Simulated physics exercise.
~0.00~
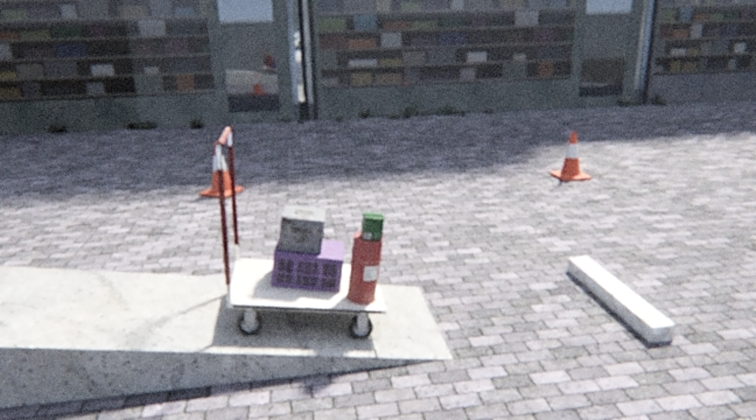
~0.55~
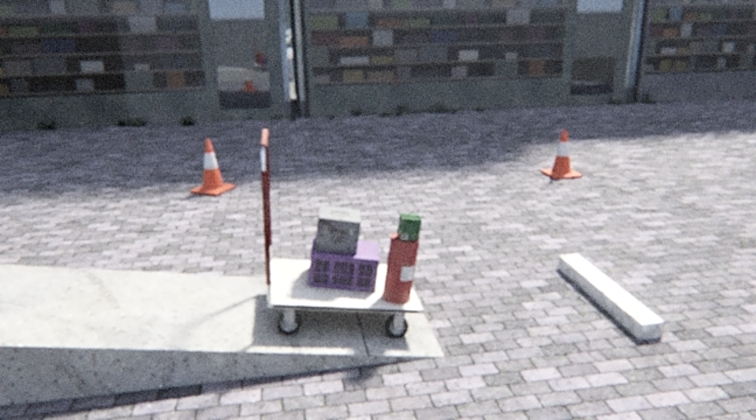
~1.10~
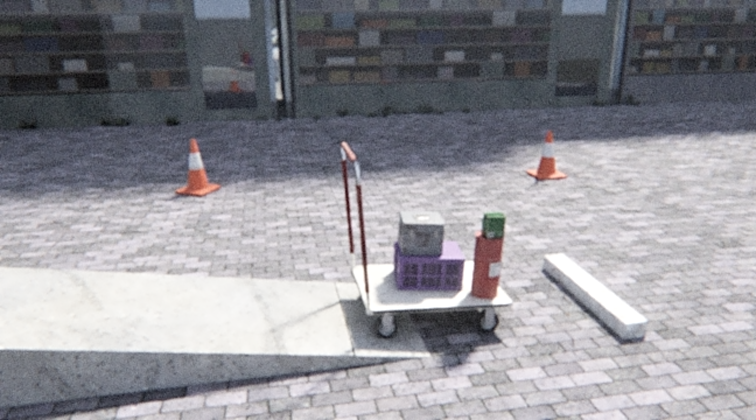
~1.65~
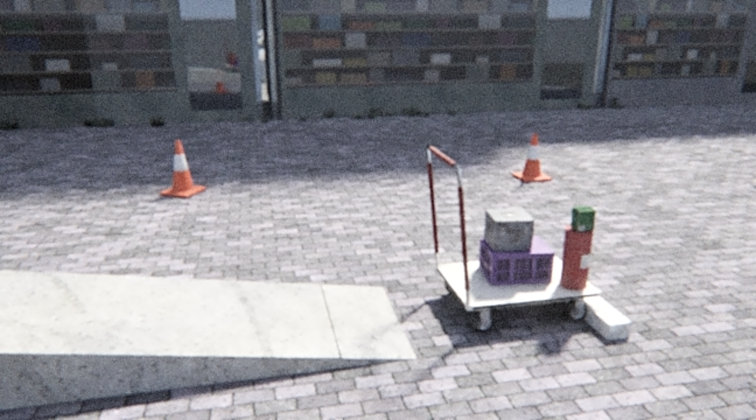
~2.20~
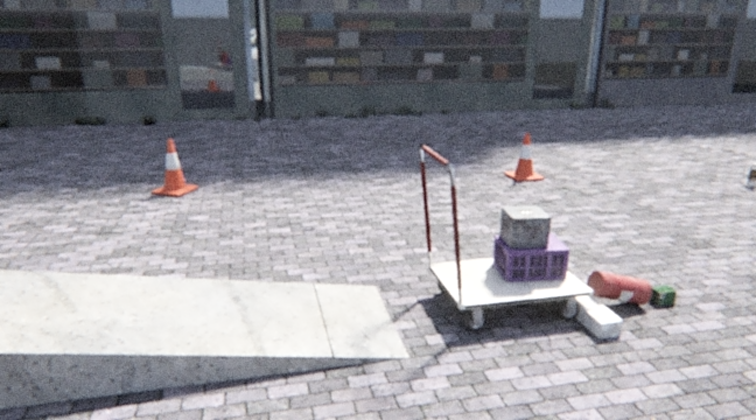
Flat trolley rolling right off a ramp to a white kerb, red canister and green box toppling off, crate and toolbox staying aboard.
